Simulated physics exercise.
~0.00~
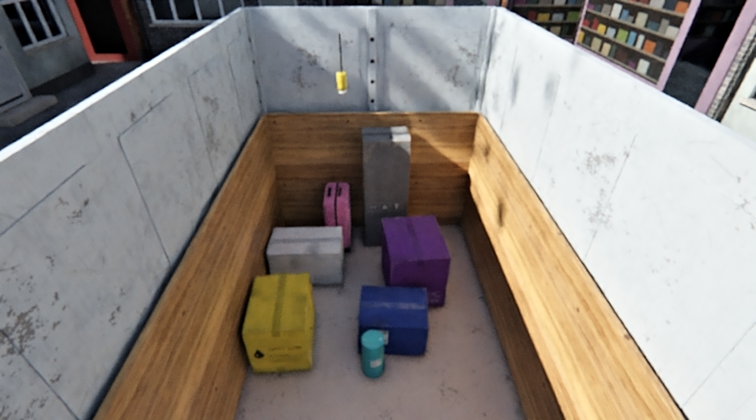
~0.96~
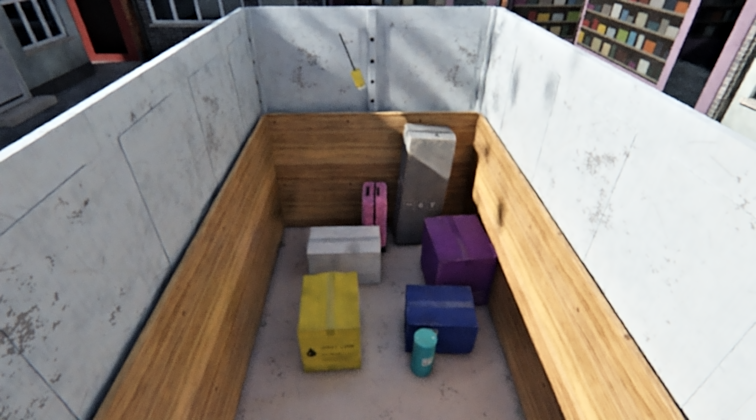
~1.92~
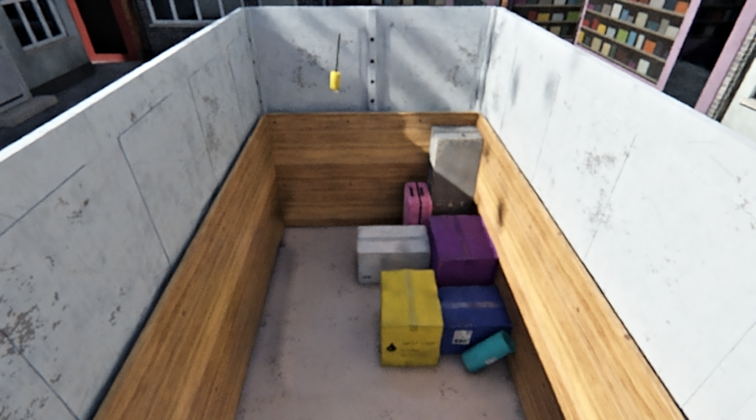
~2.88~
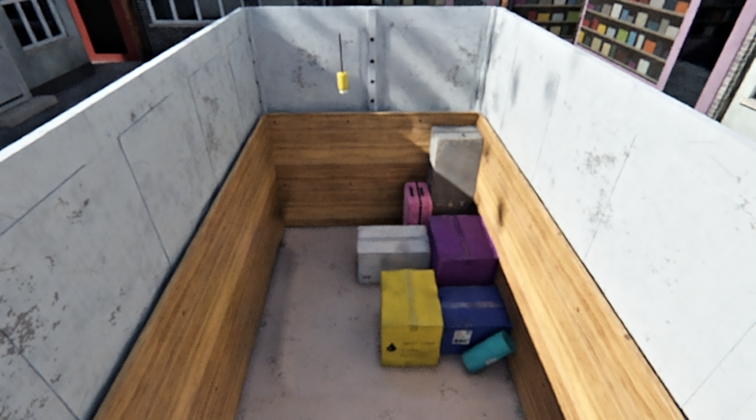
To begin with, a yellow box, a blue box, a purple box, a white box, a tall grey box, a pink case and a turquoise canister stand spread across the middle of a van's wood-lined load bay. The whole load slides to the right, and the tall grey box tips as it goes, while a yellow tag hanging at the far wall swings. The things keep sliding until they bunch up along the right side, and the canister topples over beside the blue box. Finally everything stays still, with the canister lying tilted and the left side of the floor empty.
